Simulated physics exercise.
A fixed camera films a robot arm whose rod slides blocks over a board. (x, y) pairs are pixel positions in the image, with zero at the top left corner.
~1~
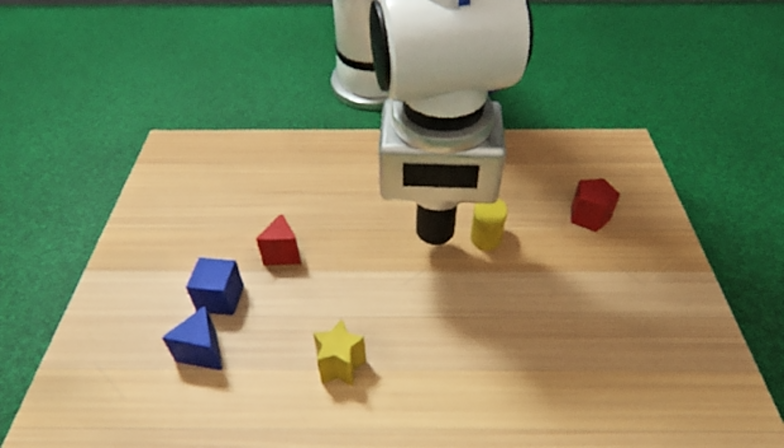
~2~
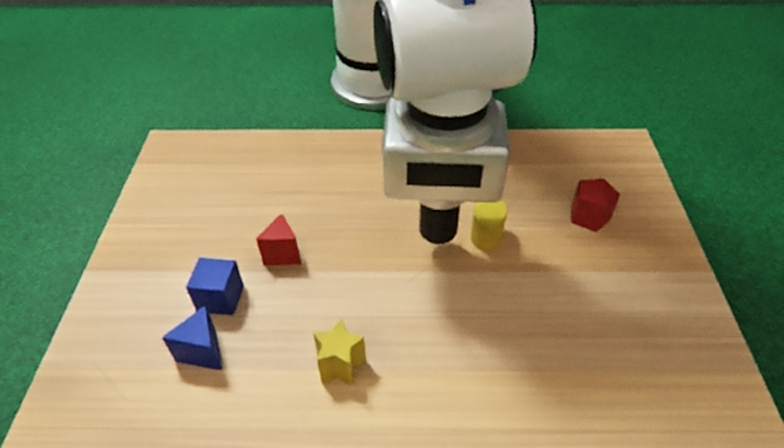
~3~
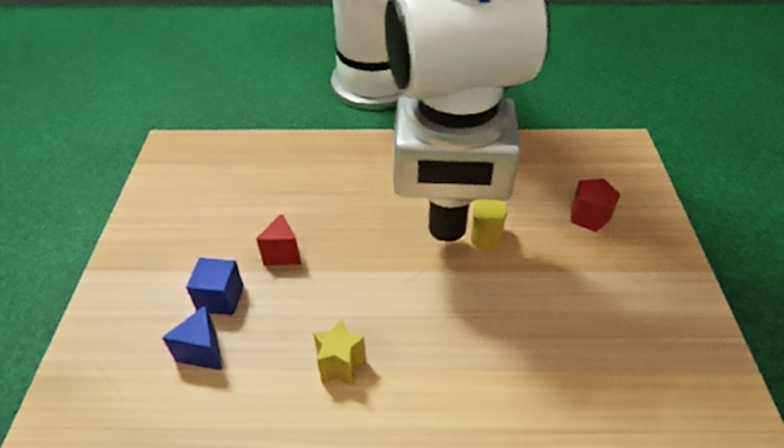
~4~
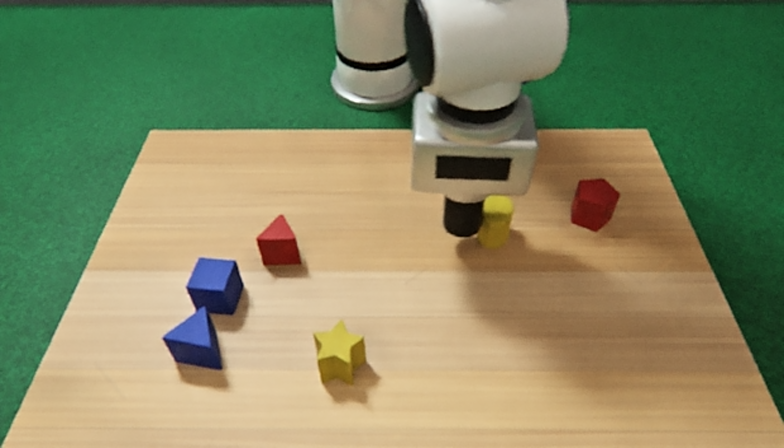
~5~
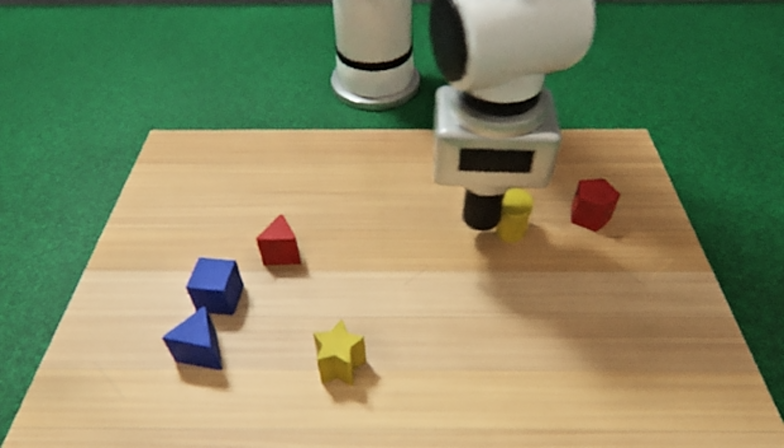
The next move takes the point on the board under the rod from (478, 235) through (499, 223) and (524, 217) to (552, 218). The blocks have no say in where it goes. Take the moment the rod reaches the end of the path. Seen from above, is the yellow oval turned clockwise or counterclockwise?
Rotation: Counter-clockwise.
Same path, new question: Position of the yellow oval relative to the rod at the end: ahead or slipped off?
In the end it is ahead.
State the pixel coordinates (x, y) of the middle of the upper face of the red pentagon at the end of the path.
The middle of its upper face should be somewhere near (623, 190).
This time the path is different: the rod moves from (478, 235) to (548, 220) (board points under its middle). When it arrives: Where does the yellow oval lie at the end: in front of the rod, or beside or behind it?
Pushed along.
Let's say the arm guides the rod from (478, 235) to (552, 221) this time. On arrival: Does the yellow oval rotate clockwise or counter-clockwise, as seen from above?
It spins against the clock.
The first path, step by step. Halfway along, rod (516, 201); yellow oval (553, 188), turned 15° clockwise.
At the end, rod (557, 201); yellow oval (587, 181), turned 20° anticlockwise; red pentagon (623, 190).
